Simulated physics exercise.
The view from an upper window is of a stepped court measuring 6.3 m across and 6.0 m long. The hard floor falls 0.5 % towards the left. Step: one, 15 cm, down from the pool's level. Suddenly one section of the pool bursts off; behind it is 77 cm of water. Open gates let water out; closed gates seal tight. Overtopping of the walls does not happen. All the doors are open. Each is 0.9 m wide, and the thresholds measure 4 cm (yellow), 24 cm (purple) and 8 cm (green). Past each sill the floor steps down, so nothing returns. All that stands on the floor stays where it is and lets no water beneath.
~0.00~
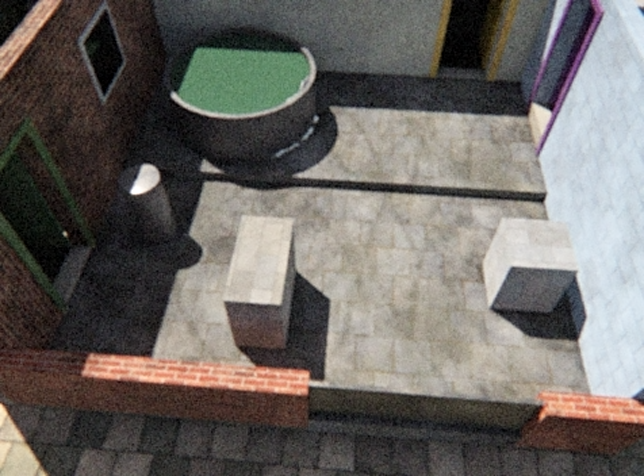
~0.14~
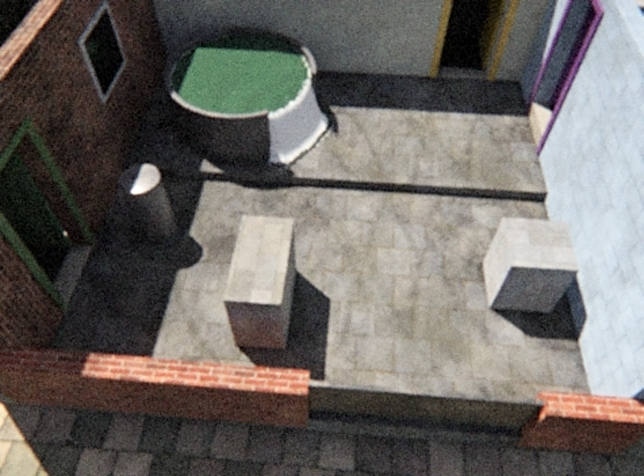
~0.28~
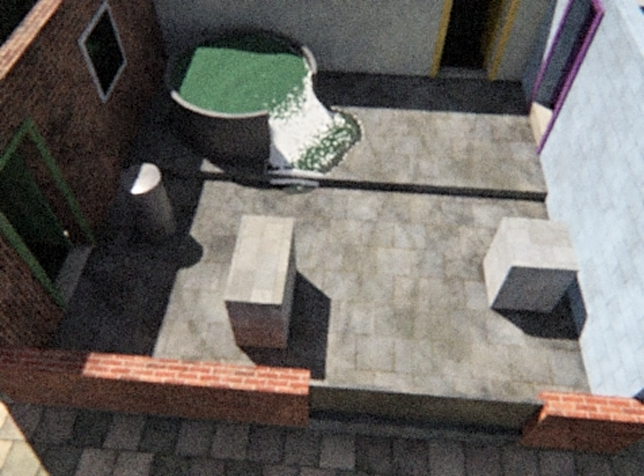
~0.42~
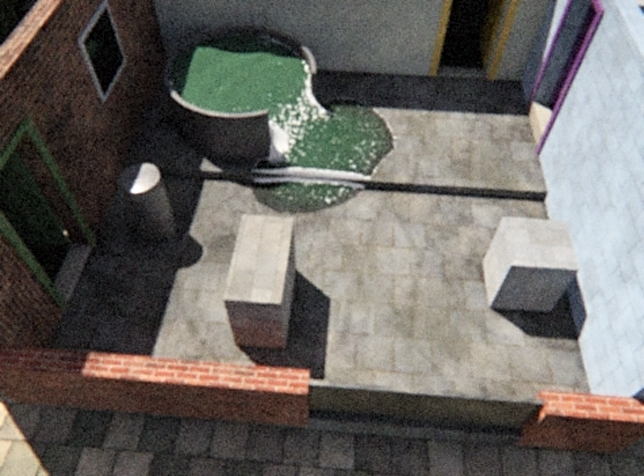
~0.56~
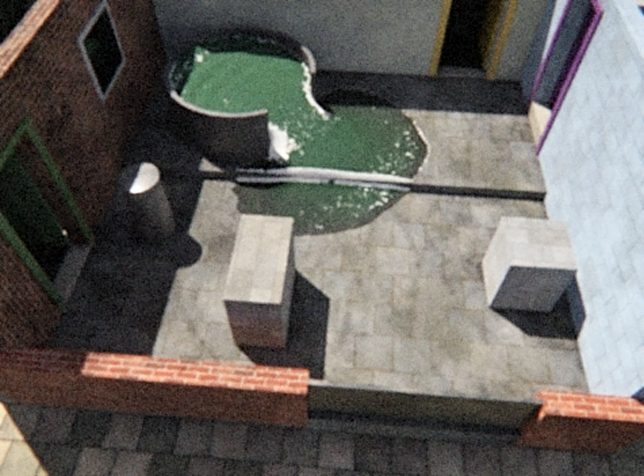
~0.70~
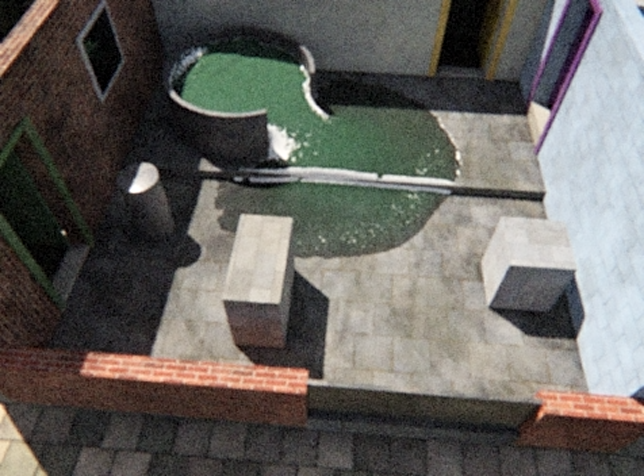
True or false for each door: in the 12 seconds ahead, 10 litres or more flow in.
Yellow door: True; purple door: False; green door: True.
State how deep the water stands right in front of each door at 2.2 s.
Yellow 6 cm, purple 22 cm, green 0 cm.
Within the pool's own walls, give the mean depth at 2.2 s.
The mean depth is around 36 cm.
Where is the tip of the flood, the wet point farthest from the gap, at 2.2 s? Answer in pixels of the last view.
Roughly at pixel (581, 419).
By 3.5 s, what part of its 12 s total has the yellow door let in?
By then it's near 20% of the total.
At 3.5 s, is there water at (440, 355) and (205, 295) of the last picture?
Awash, then not yet touched.
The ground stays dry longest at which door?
Green.
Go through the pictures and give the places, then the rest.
In the first frame, still water, 77 cm deep, in the pool at (241, 73).
In the second frame, the front is at (322, 116), 0.7 m from the gap at (299, 127); 0.3 m2 of floor is under water; 77 cm left at the back of the pool.
In the third frame, water pours out at (299, 128) and has run 1.0 m, to (298, 190); deepest outside 44 cm, 77 cm at the pool's back.
In the fourth frame, water pours out at (299, 129) and has run 1.4 m, to (388, 134); deepest outside 39 cm, 77 cm at the pool's back.
In the fifth frame, the front is at (422, 154), 1.9 m from the gap at (298, 128); 4.9 m2 of floor is under water; 75 cm left at the back of the pool.
In the sixth frame, the front is at (454, 167), 2.5 m from the gap at (297, 128); 7.2 m2 of floor is under water; 66 cm left at the back of the pool.
After 1.4 s water covers 50 % of the floor and is deepest (36 cm) near (306, 136); yellow door 2 cm at the sill, 0 L in, purple door 8 cm at the sill, 0 L in, green door not reached.
After 2.2 s water covers 60 % of the floor and is deepest (40 cm) near (581, 419); yellow door 6 cm at the sill, 0 L in, purple door 22 cm at the sill, 0 L in, green door not reached.
After 3.5 s water covers 65 % of the floor and is deepest (29 cm) near (500, 313); yellow door 11 cm at the sill, 13 L in, purple door 14 cm at the sill, 0 L in, green door not reached.
After 7.0 s water covers 85 % of the floor and is deepest (18 cm) near (295, 324); yellow door 6 cm at the sill, 52 L in, purple door 7 cm at the sill, 0 L in, green door 12 cm at the sill, 4 L in.
After 12.0 s water covers 95 % of the floor and is deepest (17 cm) near (191, 387); yellow door 2 cm at the sill, 59 L in, purple door 2 cm at the sill, 0 L in, green door 15 cm at the sill, 42 L in.
